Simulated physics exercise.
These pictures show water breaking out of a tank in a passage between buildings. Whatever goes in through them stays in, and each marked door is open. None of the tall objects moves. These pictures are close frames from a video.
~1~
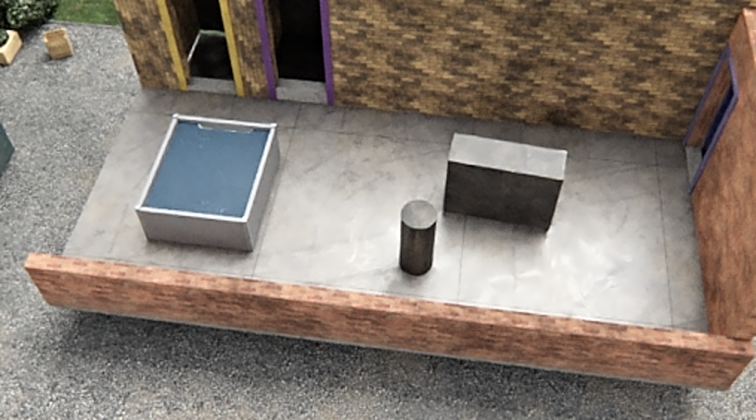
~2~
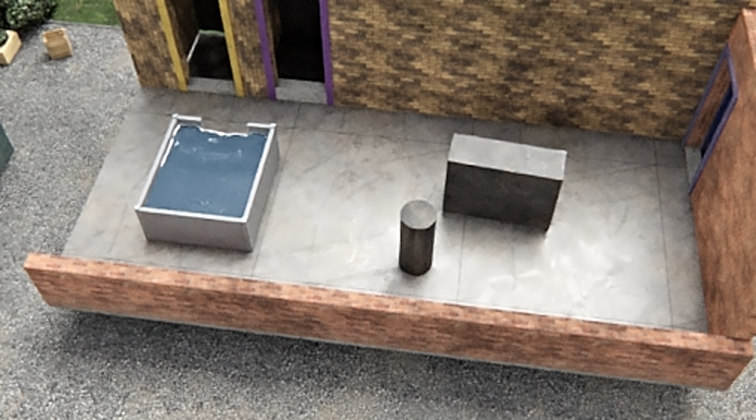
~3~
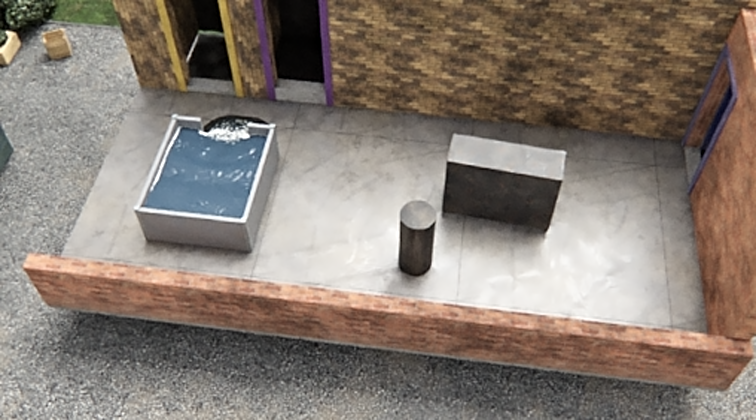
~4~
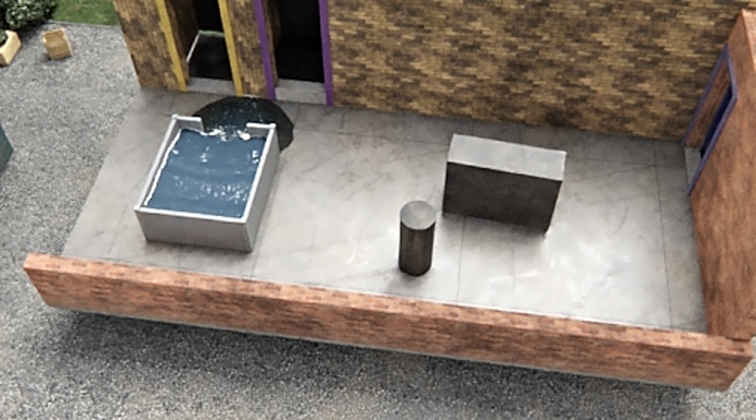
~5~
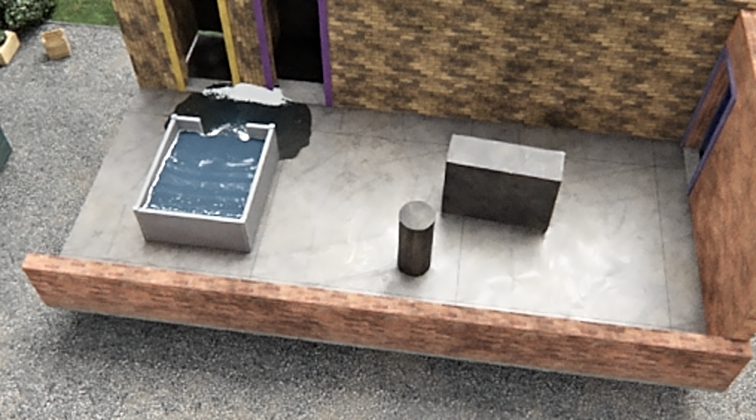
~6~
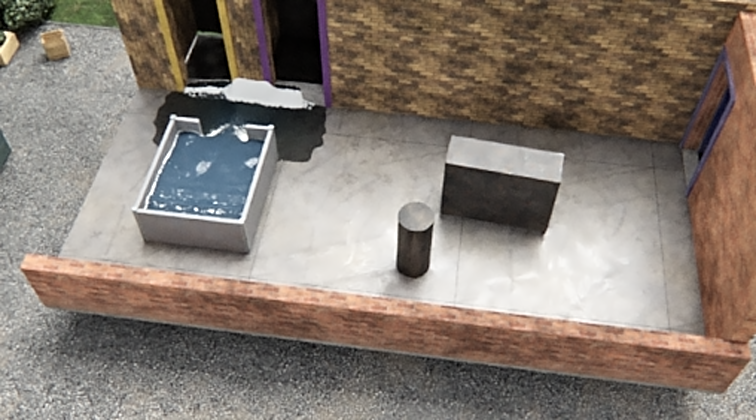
In a walled passage, water pours through a gap in a tank's far side and spreads.
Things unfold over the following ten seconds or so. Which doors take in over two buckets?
As I see it, purple door: Does not exceed it. Blue door: Exceeds it. Yellow door: Exceeds it.
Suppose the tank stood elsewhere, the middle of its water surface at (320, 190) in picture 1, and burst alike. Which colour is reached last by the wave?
The door meant here is the blue-painted one.
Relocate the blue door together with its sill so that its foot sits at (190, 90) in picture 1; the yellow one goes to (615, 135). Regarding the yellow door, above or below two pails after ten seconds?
Looking at it, the yellow one doesn't reach that level.
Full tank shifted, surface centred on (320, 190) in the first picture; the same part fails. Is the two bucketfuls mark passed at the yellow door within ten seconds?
My call is that the yellow one stays inside the limit.
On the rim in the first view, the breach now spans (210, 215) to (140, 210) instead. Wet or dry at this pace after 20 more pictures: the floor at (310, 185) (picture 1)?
There: Clear.
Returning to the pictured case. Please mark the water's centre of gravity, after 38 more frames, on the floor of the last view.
My guess is about (342, 182).
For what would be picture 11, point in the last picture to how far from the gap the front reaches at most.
I would point to (404, 121).
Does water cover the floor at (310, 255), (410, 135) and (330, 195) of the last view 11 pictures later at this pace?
First spot not wet, second soaked, third not wet.
A moment on, water covers 10 % of the floor; the purple door under two buckets in, the blue door not reached, the yellow door over two buckets in.
Next, water covers 20 % of the floor; the purple door under two buckets in, the blue door not reached, the yellow door far over two buckets in.
Then, water covers 40 % of the floor; the purple door under two buckets in, the blue door not reached, the yellow door far over two buckets in.
Later, water covers 50 % of the floor; the purple door under two buckets in, the blue door over two buckets in, the yellow door far over two buckets in.
In the end, water covers 65 % of the floor; the purple door under two buckets in, the blue door over two buckets in, the yellow door far over two buckets in.
